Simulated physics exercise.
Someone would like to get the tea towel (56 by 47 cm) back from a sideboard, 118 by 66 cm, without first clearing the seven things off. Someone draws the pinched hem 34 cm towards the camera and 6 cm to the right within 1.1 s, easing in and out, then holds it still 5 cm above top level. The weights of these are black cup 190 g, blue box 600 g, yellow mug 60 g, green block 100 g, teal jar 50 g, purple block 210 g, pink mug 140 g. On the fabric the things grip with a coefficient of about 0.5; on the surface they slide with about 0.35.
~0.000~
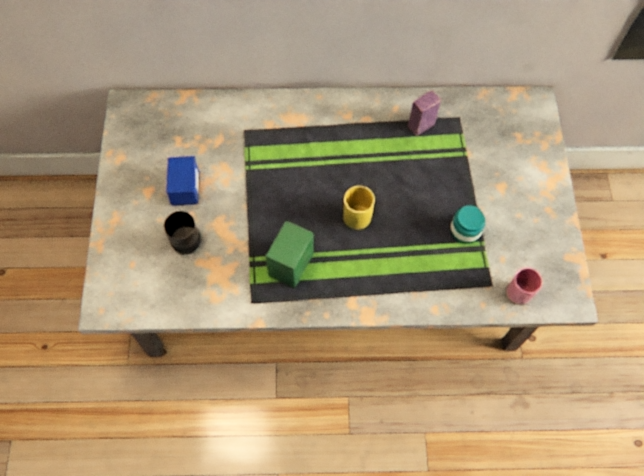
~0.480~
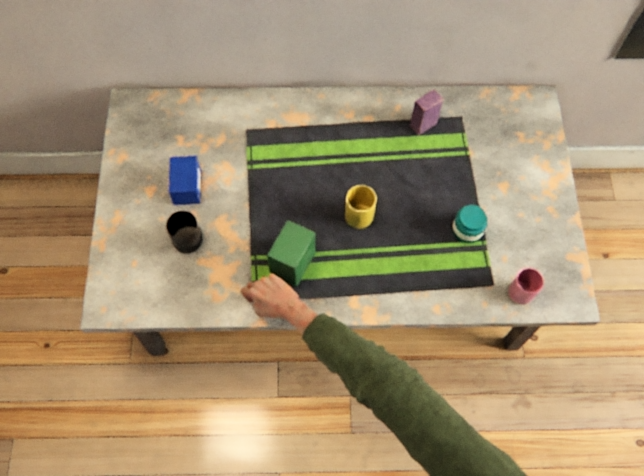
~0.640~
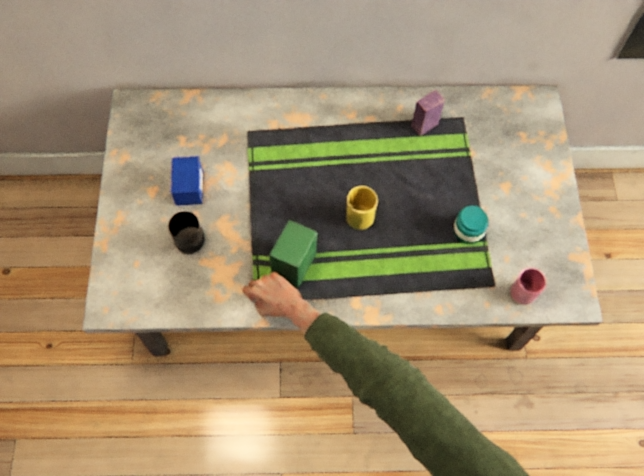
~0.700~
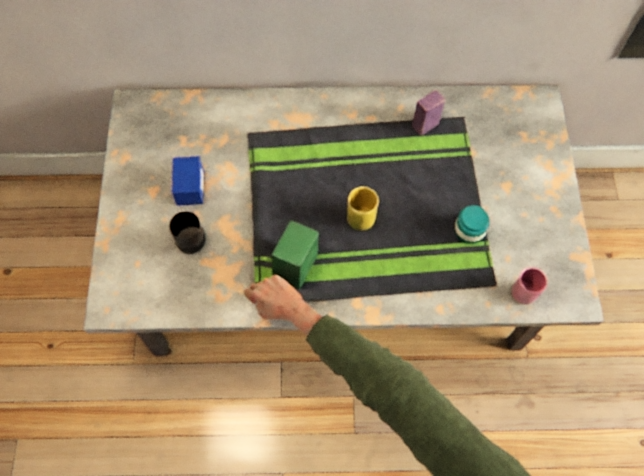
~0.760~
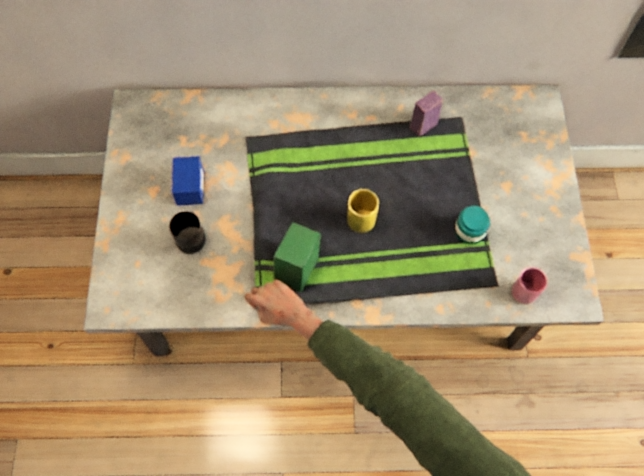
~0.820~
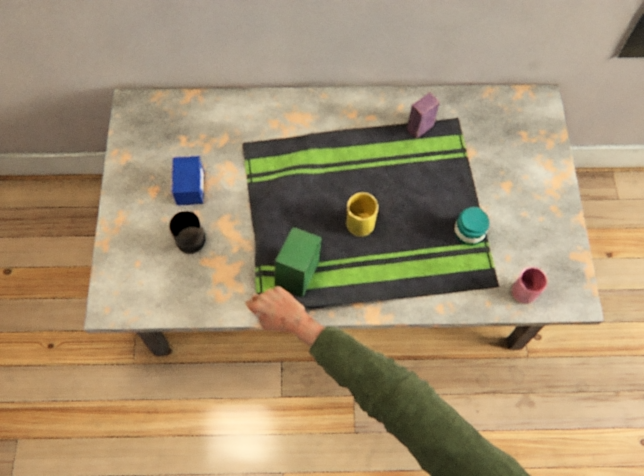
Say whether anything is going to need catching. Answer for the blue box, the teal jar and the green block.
As I see it, looks like the blue box is fine up there, looks like the teal jar is done for, looks like the green block is done for.
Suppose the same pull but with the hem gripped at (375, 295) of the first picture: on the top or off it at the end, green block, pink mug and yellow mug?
If so, green block comes off, pink mug is still on top and yellow mug comes off.
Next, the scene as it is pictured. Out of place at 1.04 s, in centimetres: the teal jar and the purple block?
Approx. shift - teal jar: 4 cm; purple block: 8 cm.
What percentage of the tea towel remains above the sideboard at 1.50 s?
Roughly 65% of it.
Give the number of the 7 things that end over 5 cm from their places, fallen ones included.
It adds up to 4.
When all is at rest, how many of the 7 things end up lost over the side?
3.
After 1.0 s, 95 % of the tea towel is still over the top; green block 11 cm off its start, teal jar 4 cm off its start, purple block 9 cm off its start.
After 1.3 s, 80 % of the tea towel is still over the top; green block 21 cm off its start, teal jar 10 cm off its start, purple block 18 cm off its start.
After 1.5 s, 65 % of the tea towel is still over the top; green block 29 cm off its start at (305, 373), teal jar 16 cm off its start at (455, 277), purple block 27 cm off its start at (365, 173).
After 1.7 s, 55 % of the tea towel is still over the top; green block 32 cm off its start, teal jar 21 cm off its start, yellow mug 35 cm off its start.
After 3.3 s, 45 % of the tea towel is still over the top; green block over the edge, teal jar over the edge, blue box 0 cm off its start at (186, 174), yellow mug over the edge.
